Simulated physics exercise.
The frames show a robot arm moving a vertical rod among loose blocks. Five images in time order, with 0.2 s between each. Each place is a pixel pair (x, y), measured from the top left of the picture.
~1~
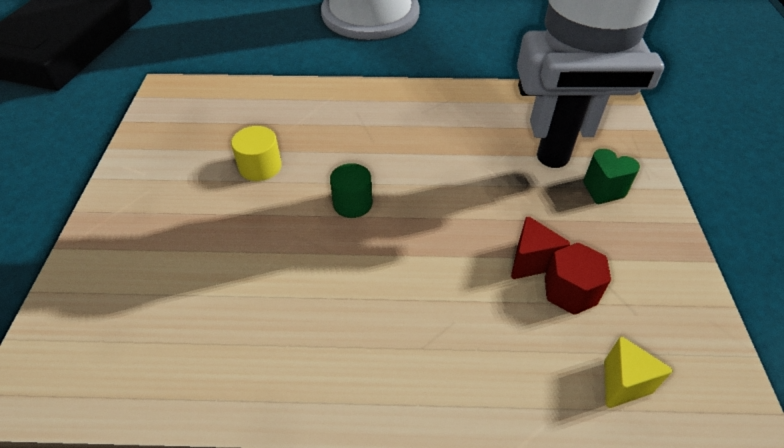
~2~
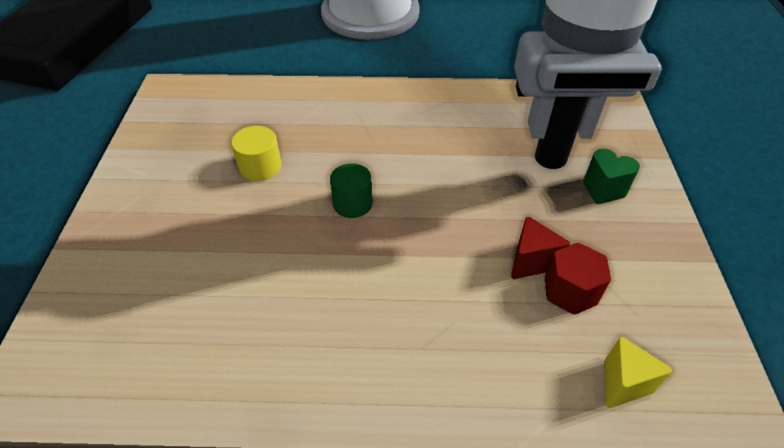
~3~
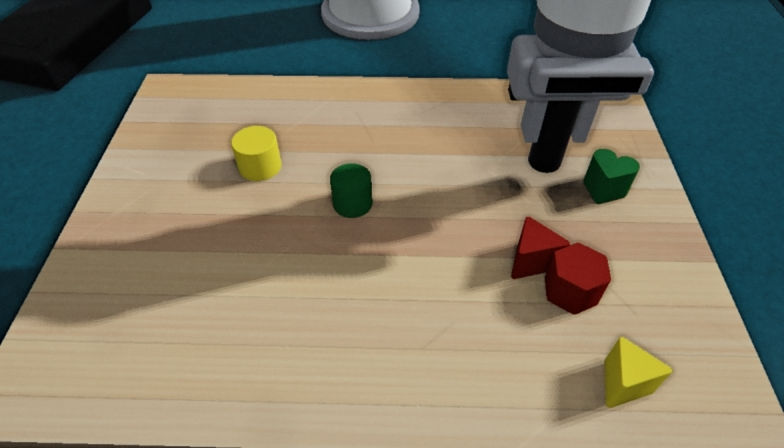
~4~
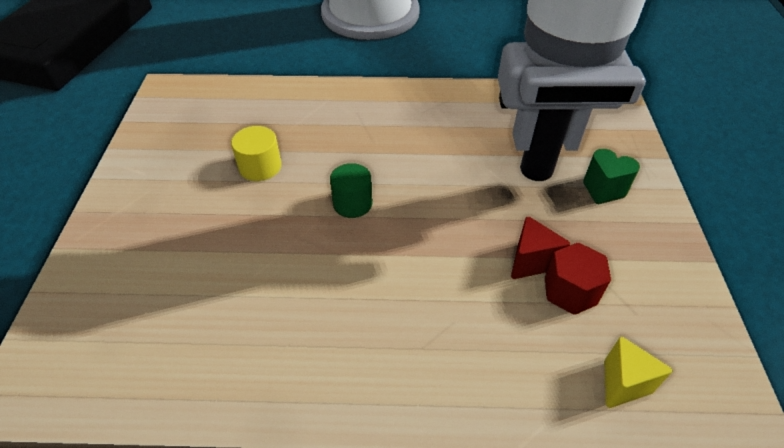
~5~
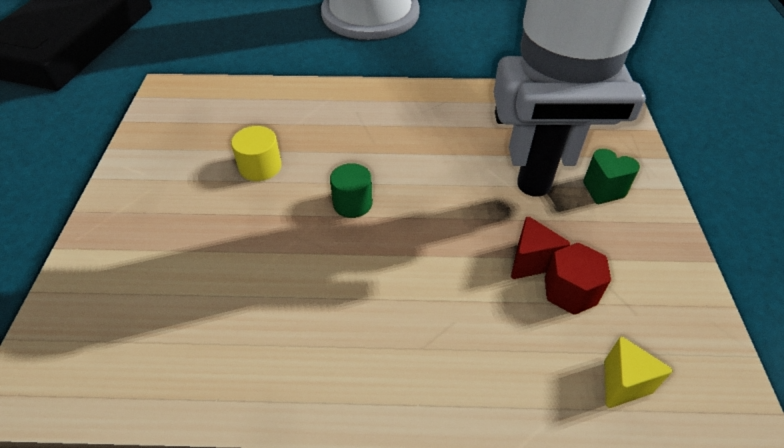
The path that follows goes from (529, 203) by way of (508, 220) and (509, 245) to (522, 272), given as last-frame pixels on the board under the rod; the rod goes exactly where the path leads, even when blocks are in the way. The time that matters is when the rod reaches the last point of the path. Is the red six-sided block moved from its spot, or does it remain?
Shifted out of place.
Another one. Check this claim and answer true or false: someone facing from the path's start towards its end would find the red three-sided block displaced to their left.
True.
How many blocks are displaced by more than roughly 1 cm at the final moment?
Two will move.
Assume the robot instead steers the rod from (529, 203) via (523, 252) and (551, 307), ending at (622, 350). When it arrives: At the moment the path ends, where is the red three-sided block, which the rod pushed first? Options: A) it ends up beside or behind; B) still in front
A (it ends up beside or behind)
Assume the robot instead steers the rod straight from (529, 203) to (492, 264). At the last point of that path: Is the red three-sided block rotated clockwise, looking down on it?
Short answer: No.
What follows on the original path. Halfway along, rod (509, 215); nothing pushed yet.
At the end, rod (527, 256); red three-sided block (571, 276), turned 25° anticlockwise; red six-sided block (621, 295), turned 15° anticlockwise; green heart block in place.
